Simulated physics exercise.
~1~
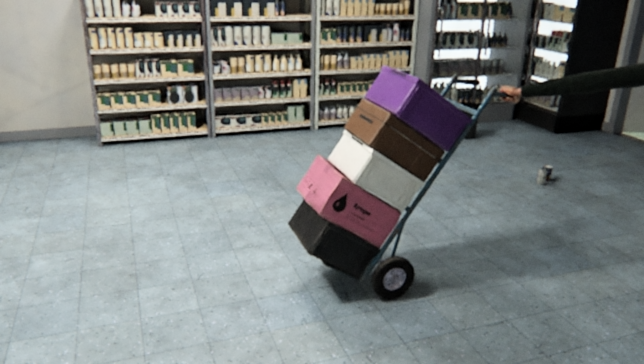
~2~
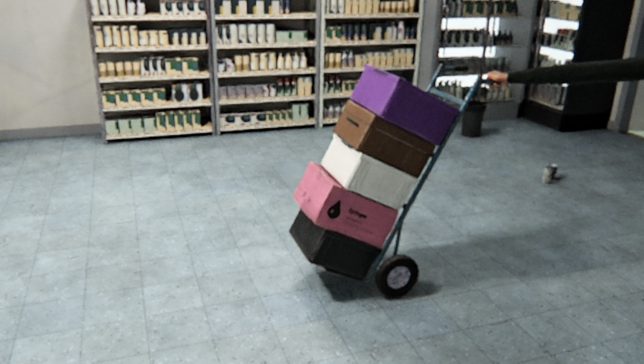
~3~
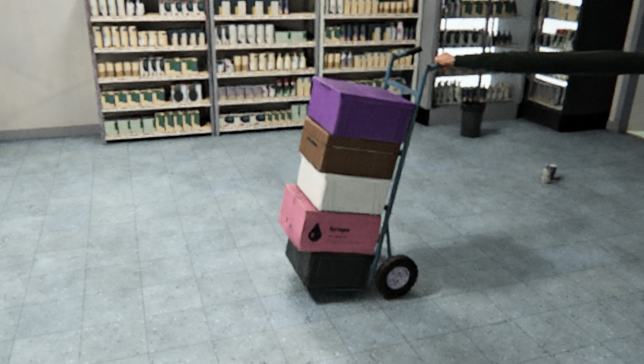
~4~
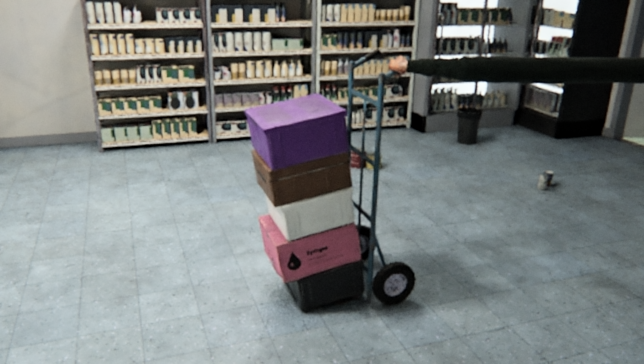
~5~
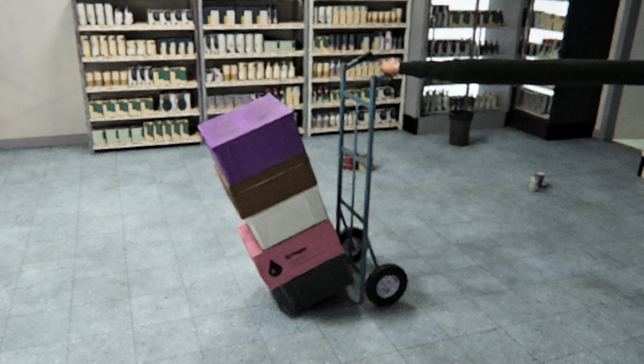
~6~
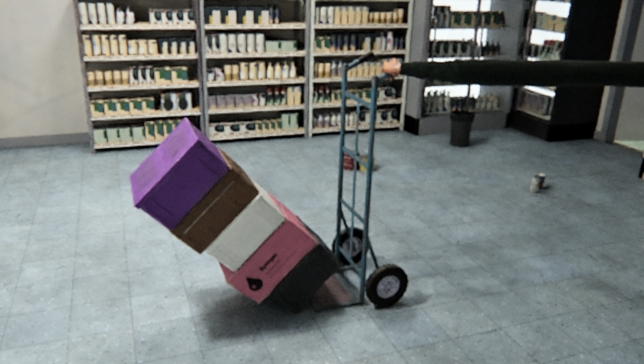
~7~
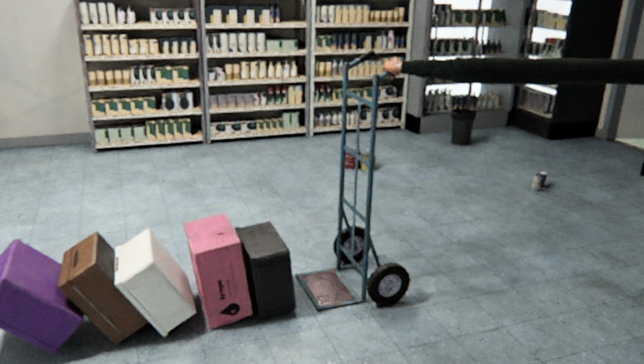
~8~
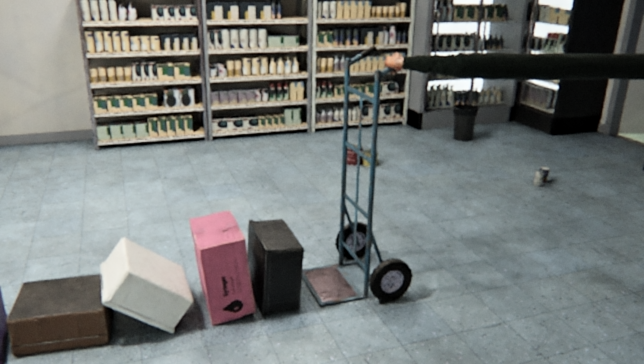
A stack of five boxes topples left off a hand truck as an arm uprights it.
